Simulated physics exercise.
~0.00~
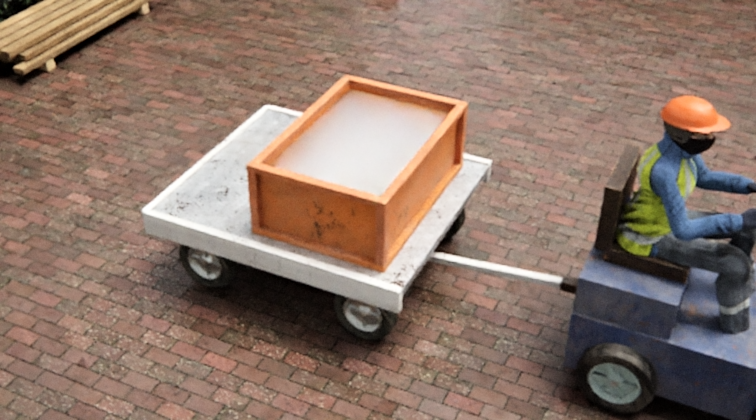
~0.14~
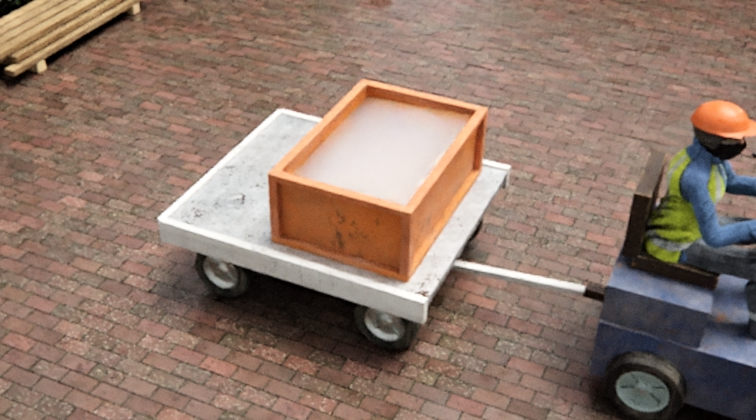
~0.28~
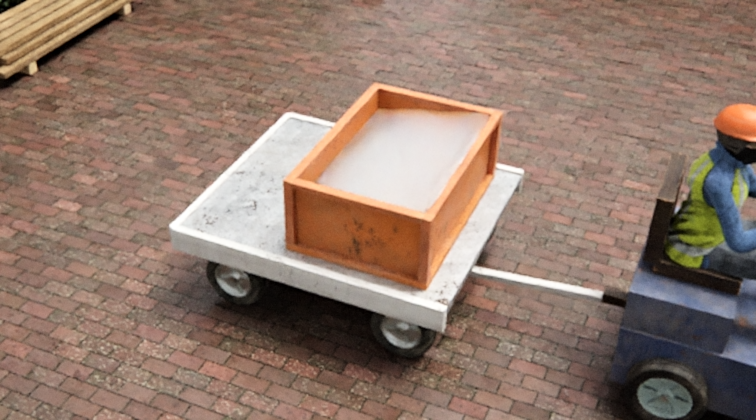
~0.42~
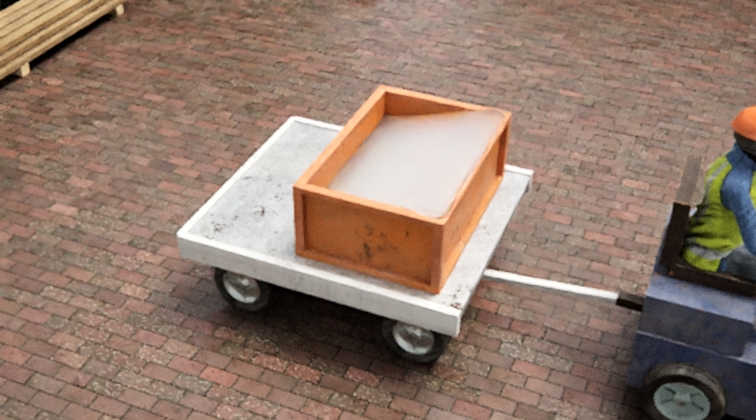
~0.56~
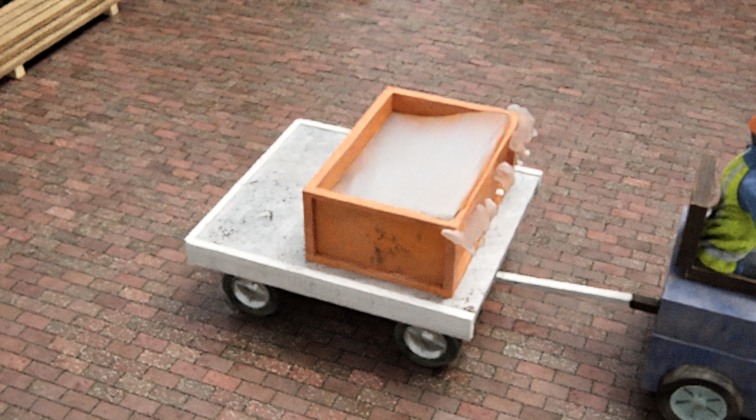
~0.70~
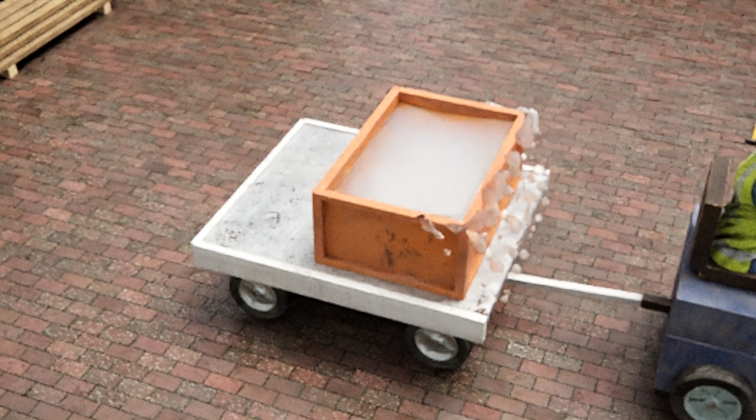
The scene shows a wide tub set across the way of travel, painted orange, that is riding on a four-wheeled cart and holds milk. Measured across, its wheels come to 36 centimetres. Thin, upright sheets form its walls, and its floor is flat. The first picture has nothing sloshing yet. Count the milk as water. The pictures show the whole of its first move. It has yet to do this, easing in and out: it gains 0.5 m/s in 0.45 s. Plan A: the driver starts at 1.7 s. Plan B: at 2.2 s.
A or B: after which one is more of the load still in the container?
B.
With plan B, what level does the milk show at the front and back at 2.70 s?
I'd say some 30 cm in front and some 38 cm behind.
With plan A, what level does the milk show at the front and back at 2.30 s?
Approx. 30 cm front, approx. 36 cm back.
For plan A, By 2.30 s it stands 35 cm high behind and 30 cm in front; 5 per cent has gone over the front and the back.
For plan A, By 5.14 s 9 per cent has gone over the back and the front, 22 of 257 litres.
For plan B, By 2.70 s it stands 38 cm high behind and 29 cm in front; 4 per cent has gone over the front.
For plan B, By 5.64 s 4 per cent has gone over the front, 10 of 257 litres.
